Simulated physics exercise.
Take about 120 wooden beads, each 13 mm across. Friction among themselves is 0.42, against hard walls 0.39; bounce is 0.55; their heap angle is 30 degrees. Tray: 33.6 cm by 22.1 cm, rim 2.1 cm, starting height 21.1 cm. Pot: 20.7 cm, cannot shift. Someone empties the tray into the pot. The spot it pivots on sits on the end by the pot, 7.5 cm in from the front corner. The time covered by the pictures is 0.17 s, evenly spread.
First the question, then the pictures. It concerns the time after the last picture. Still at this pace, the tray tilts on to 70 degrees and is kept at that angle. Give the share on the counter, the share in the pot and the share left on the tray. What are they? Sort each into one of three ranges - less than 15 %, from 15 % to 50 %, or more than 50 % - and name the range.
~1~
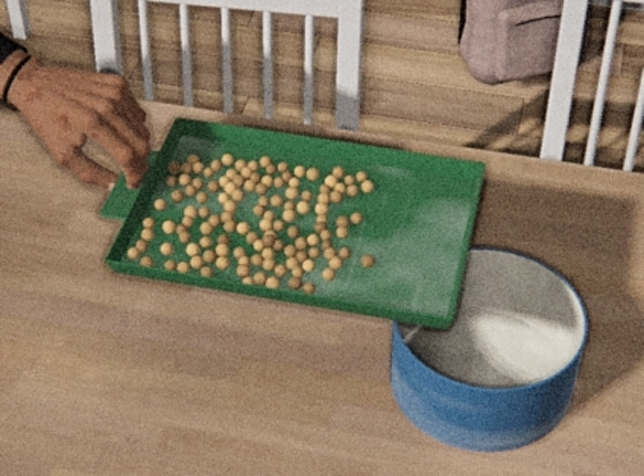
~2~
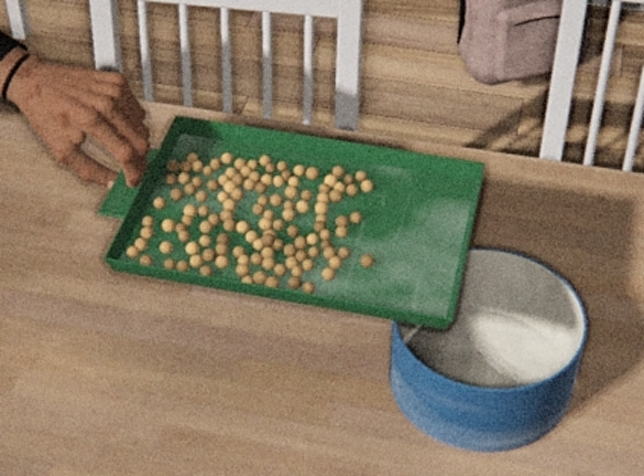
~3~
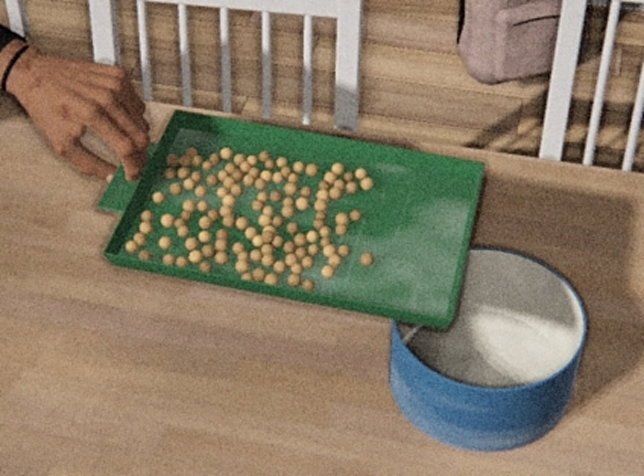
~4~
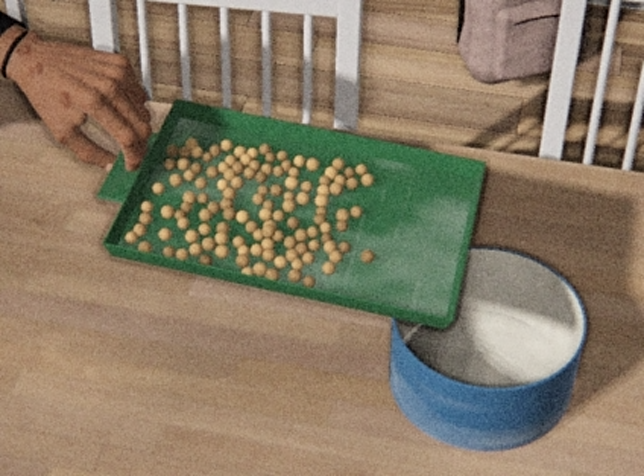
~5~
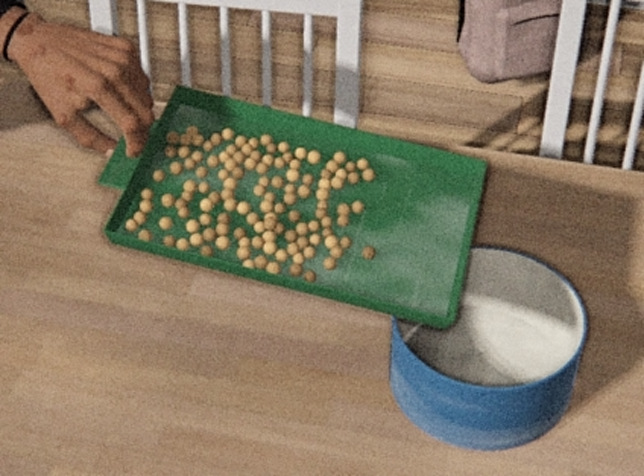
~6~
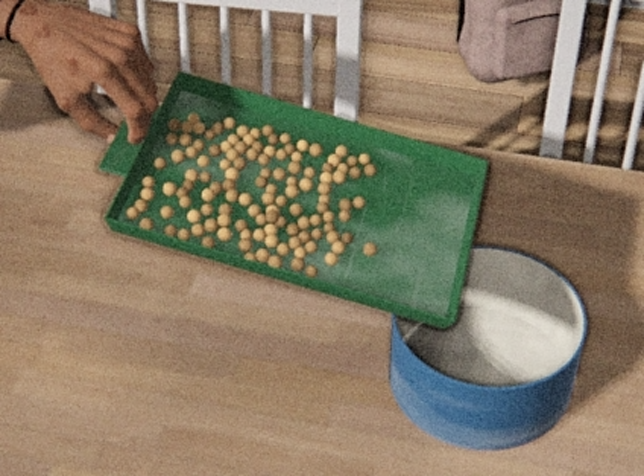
Ranges: Counter: From 15 % to 50 %; pot: From 15 % to 50 %; tray: From 15 % to 50 %.
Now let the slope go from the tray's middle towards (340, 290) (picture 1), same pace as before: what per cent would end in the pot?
About 0 per cent.
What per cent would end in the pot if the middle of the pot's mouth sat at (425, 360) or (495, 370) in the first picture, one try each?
Near 20 and 55 percent, one try each.
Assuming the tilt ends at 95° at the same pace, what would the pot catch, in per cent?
In that case some 65 per cent.
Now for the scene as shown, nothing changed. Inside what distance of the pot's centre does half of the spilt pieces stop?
Distance: Around 26 cm.
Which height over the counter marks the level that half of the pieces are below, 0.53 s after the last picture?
The halfway mark is near 24 cm.
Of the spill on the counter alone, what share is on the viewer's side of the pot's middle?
100 %.
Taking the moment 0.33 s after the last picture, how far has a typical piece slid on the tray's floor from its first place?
I'd say close to 7 centimetres.
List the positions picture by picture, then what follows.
In the first picture, tray tilt 0 degrees, front corners at (113, 257) and (447, 314); middle of the pieces at (259, 210); pot at (490, 315).
In the second picture, tray tilt 0 degrees, front corners at (112, 256) and (447, 314); middle of the pieces at (259, 209).
In the third picture, tray tilt 2 degrees, front corners at (111, 250) and (447, 314); middle of the pieces at (259, 206).
In the fourth picture, tray tilt 4 degrees, front corners at (111, 241) and (447, 314), lowest corner right front; middle of the pieces at (259, 199).
In the fifth picture, tray tilt 7 degrees, front corners at (112, 228) and (449, 314), lowest corner right front; middle of the pieces at (260, 191).
In the sixth picture, tray tilt 10 degrees, front corners at (113, 216) and (450, 315), lowest corner right front; middle of the pieces at (262, 182); pot at (489, 314).
Then, 0.33 s after the last picture, tilt 40 degrees; the tray holds 100 %, the pot 0 %.
Then, 0.53 s after the last picture, tilt 59 degrees; the tray holds 85 %, the pot 0 %.
Then, 0.86 s after the last picture, tilt 70 degrees; the tray holds 40 %, the pot 35 %.
In the end, counter 25 %, pot 40 %, tray 35 %.
